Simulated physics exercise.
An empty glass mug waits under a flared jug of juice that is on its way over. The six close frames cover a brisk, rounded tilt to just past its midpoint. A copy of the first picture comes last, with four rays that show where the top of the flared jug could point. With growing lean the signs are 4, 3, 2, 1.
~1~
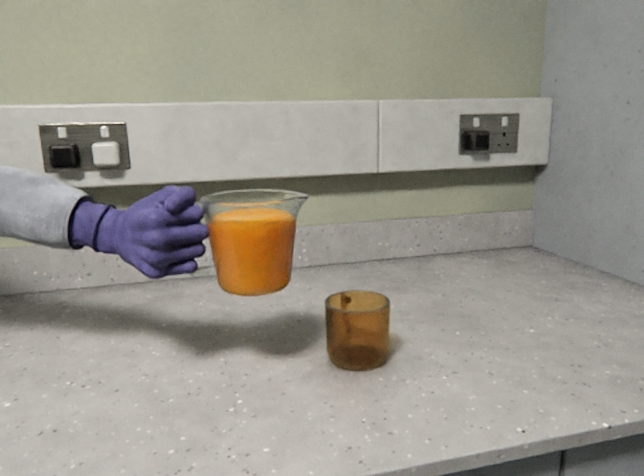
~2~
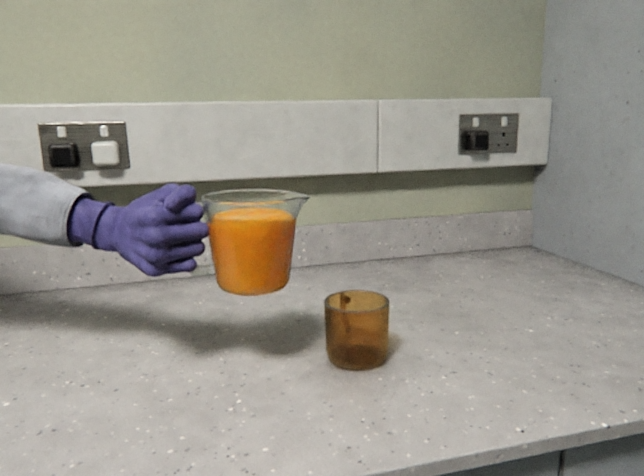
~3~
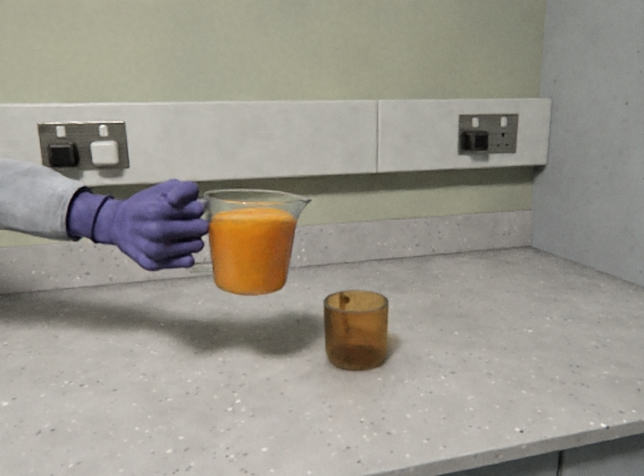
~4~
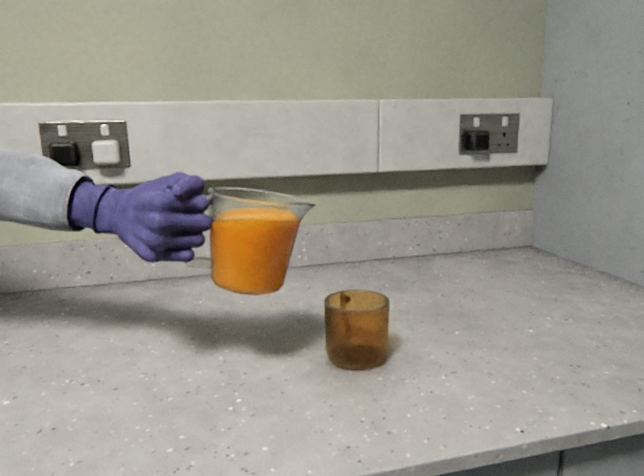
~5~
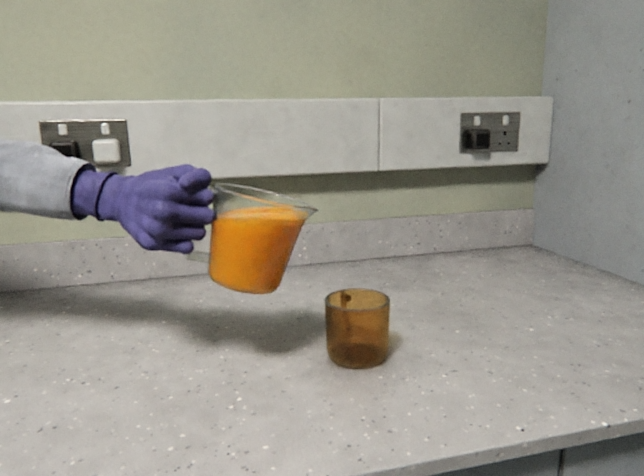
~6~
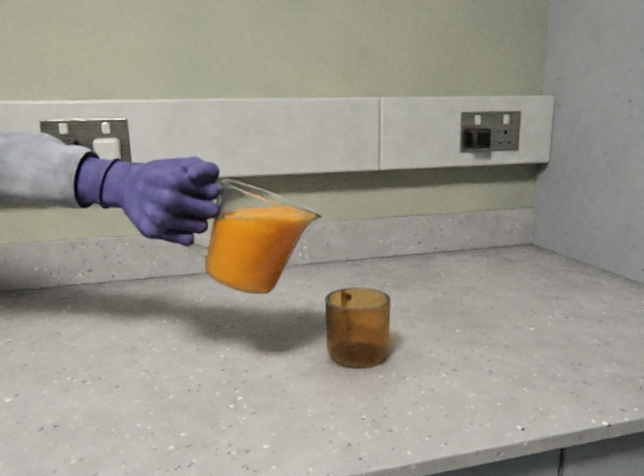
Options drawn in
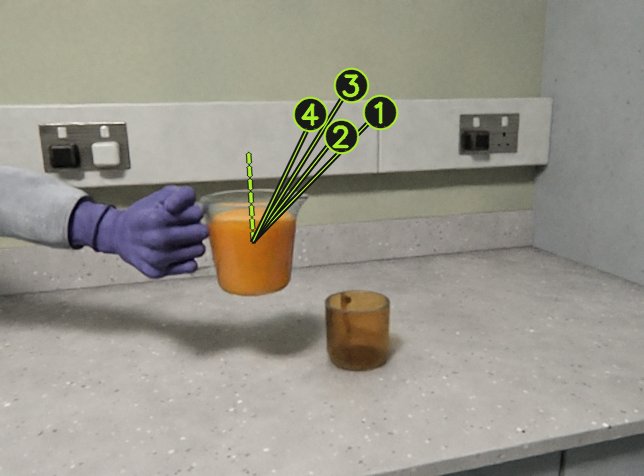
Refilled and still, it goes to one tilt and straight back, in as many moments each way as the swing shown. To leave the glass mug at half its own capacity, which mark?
1.
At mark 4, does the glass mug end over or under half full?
Under.
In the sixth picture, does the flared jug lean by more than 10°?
Yes, it does.
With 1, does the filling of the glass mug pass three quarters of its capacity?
No, less.
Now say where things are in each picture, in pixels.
Upright, lip at (307, 196); rim of the glass mug round (357, 300); nothing has left yet, in the first frame.
Upright, lip at (308, 196); nothing has left yet, in the second frame.
Tipped about 4°, lip at (309, 199); nothing has left yet, in the third frame.
Tipped about 9°, lip at (313, 204); nothing has left yet, in the fourth frame.
Tipped about 15°, lip at (317, 209); nothing has left yet, in the fifth frame.
Tipped about 21°, lip at (320, 215); nothing has left yet, in the sixth frame.
In lime, 1 at (367, 123); 2 at (327, 146); 3 at (341, 99); 4 at (305, 132).
If 1 is chosen, the glass mug ends with about 49 % of what it can hold.
If 2 is chosen, the glass mug ends with about 34 % of what it can hold.
If 3 is chosen, the glass mug ends with about 21 % of what it can hold.
If 4 is chosen, the glass mug ends with about 10 % of what it can hold.
